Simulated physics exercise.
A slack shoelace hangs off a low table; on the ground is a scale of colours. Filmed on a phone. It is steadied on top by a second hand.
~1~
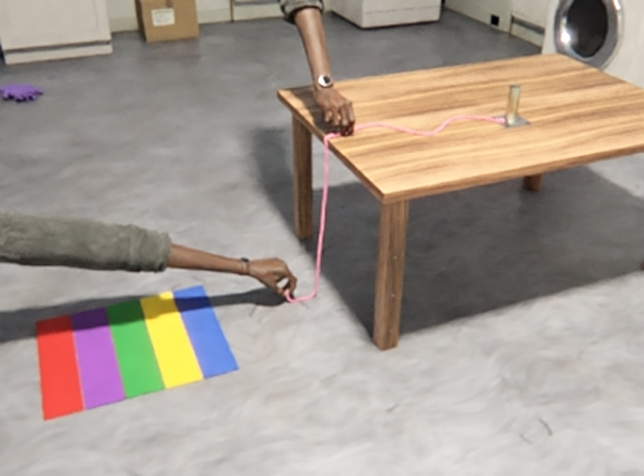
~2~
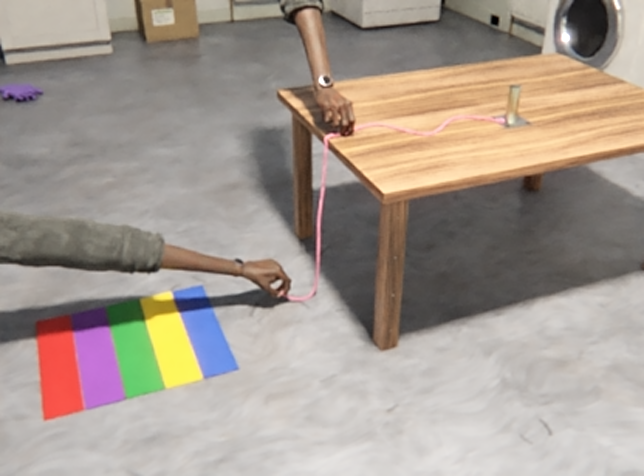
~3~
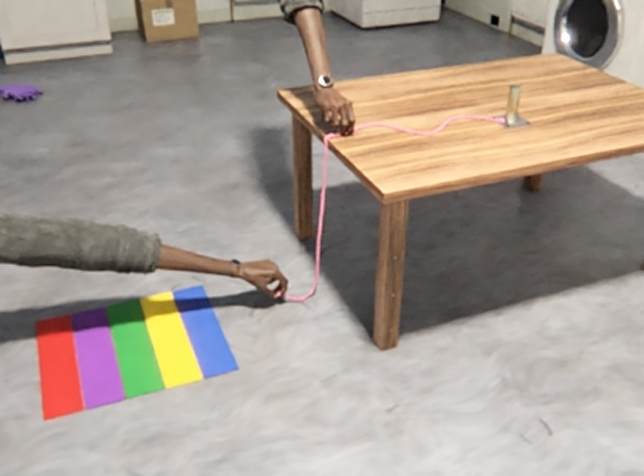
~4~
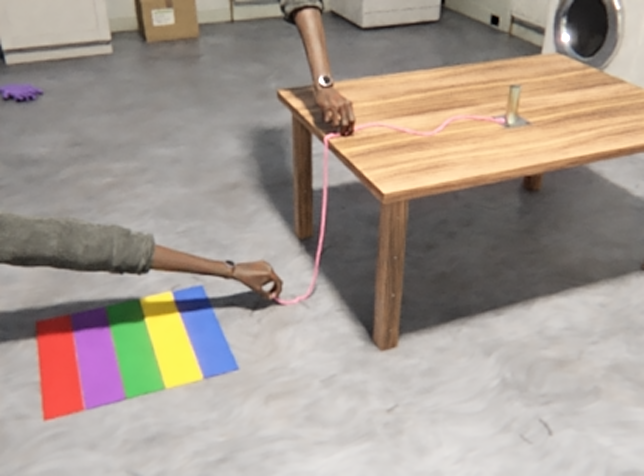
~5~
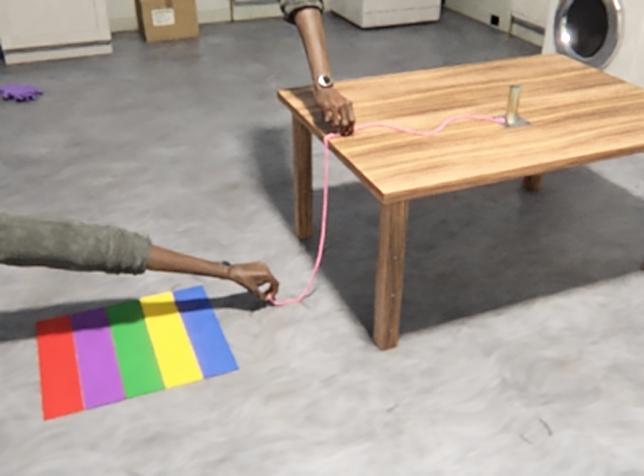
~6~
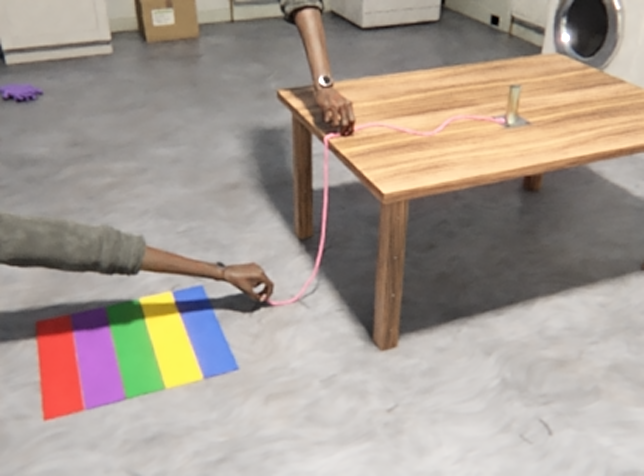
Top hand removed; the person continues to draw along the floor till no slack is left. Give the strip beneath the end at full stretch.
Green strip.
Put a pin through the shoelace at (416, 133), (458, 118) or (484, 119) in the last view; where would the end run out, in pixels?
Taking them in turn, I'd expect around (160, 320), (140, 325) and finally (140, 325).
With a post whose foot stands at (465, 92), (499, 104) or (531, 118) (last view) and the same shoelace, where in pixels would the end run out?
In pixels, the answers are (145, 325), (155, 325) and (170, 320).
A little later, end near (188, 315); over blue.
Next, end near (152, 324); over yellow.
When it is tight, end near (132, 329); over green. It gets as far as the green strip.
